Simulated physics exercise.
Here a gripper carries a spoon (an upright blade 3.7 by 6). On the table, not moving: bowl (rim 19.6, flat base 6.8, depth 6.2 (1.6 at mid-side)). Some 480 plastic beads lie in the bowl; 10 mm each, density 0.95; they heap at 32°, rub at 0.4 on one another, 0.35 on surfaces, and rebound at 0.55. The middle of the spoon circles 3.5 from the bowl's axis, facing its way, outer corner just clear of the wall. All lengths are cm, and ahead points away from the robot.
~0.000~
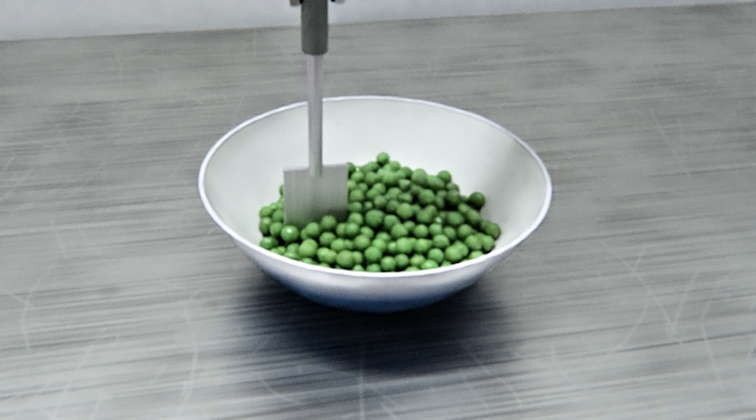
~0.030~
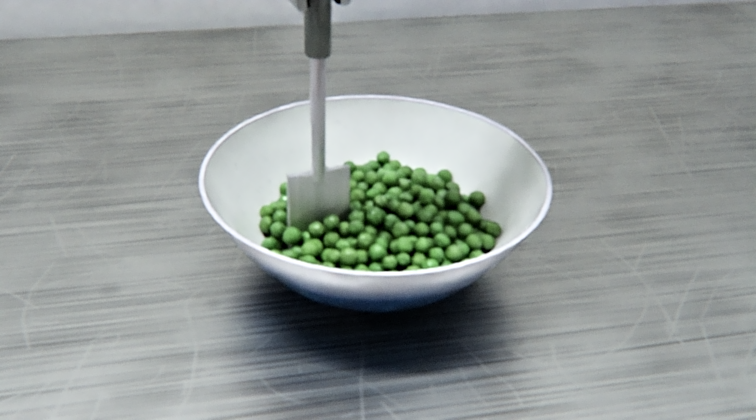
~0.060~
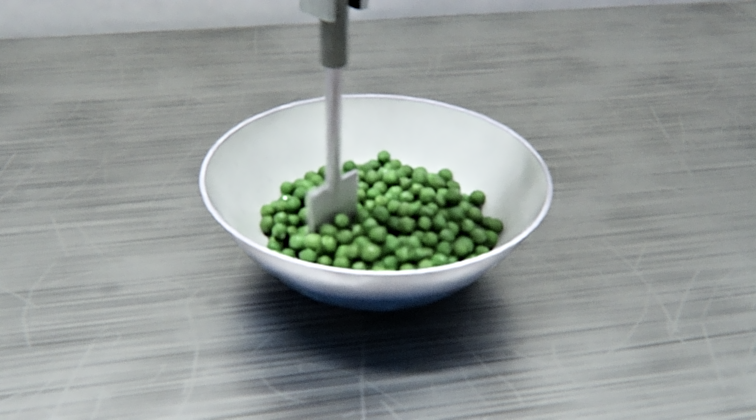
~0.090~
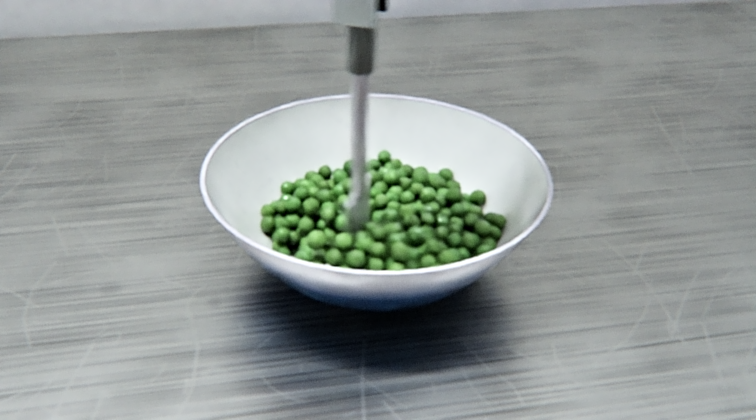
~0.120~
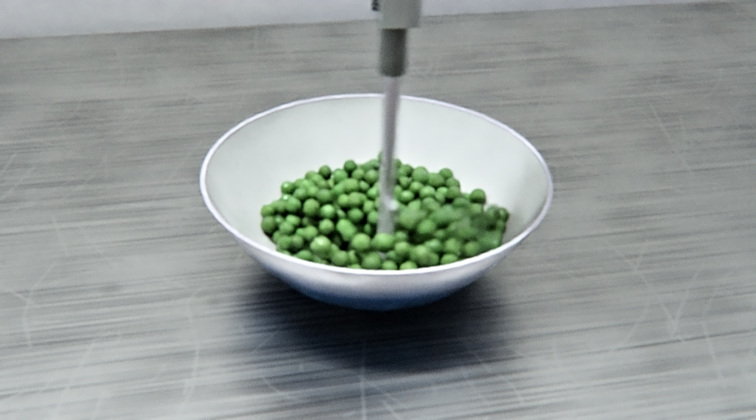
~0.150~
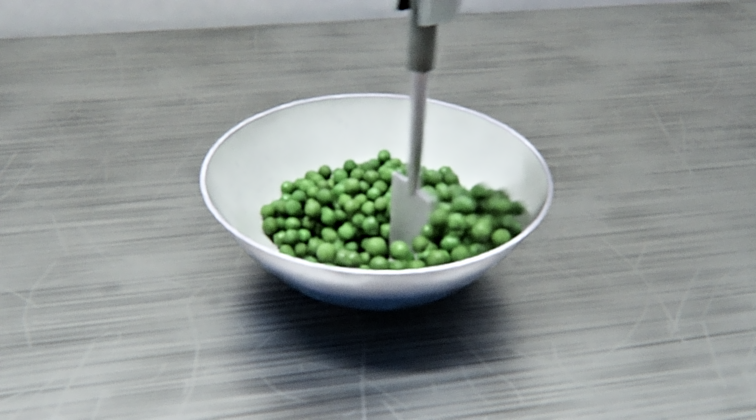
A gripper-held spatula sweeping rightward through green beads in a white bowl, turning as it goes and pushing them toward the right side.
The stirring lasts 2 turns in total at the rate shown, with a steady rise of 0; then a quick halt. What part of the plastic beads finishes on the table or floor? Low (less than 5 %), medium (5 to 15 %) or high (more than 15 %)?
A medium share, 5 to 15 %, ends on the table or floor.
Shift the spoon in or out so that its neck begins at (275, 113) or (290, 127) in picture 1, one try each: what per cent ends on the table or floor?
Some 20 and 30 per cent.
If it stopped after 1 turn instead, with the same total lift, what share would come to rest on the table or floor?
It would be near 5 per cent.
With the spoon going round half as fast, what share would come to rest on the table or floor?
Then about 0 per cent.
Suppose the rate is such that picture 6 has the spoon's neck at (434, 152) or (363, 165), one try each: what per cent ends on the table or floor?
Some 25 and 0 per cent.
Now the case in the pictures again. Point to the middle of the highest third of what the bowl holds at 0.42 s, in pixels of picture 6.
At about (278, 172).
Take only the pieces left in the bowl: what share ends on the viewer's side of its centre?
Some 55 per cent.
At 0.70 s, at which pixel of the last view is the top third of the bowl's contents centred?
Near (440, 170).
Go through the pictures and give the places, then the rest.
The spoon neck at (316, 143), 0° round; upper third of the load around (383, 215), from x 265 to 495, top at y 160; 481 in the bowl, in the first picture.
The spoon neck at (319, 147), 10° round; upper third of the load around (380, 217), from x 265 to 495, top at y 160, in the second picture.
The spoon neck at (334, 158), 35° round; upper third of the load around (383, 224), from x 265 to 495, top at y 155, in the third picture.
The spoon neck at (359, 165), 60° round; upper third of the load around (396, 235), from x 270 to 500, top at y 155, in the fourth picture.
The spoon neck at (388, 167), 86° round; upper third of the load around (417, 232), from x 270 to 500, top at y 155, in the fifth picture.
The spoon neck at (415, 162), 112° round; upper third of the load around (443, 224), from x 270 to 520, top at y 155; 481 in the bowl, in the sixth picture.
After 0.42 s, 348° round, highest piece 7 above the table; 460 in the bowl, 18 on the table or floor, 3 in flight or on the tool.
After 0.70 s, 225° round, highest piece 8 above the table; 445 in the bowl, 32 on the table or floor, 4 in flight or on the tool.
After 1.03 s, 0° round, highest piece 6 above the table; 438 in the bowl, 43 on the table or floor.
After 1.73 s, 0° round, highest piece 6 above the table; 438 in the bowl, 43 on the table or floor.
In the end, 438 in the bowl, 43 on the table or floor. That is 9 % on the table or floor.
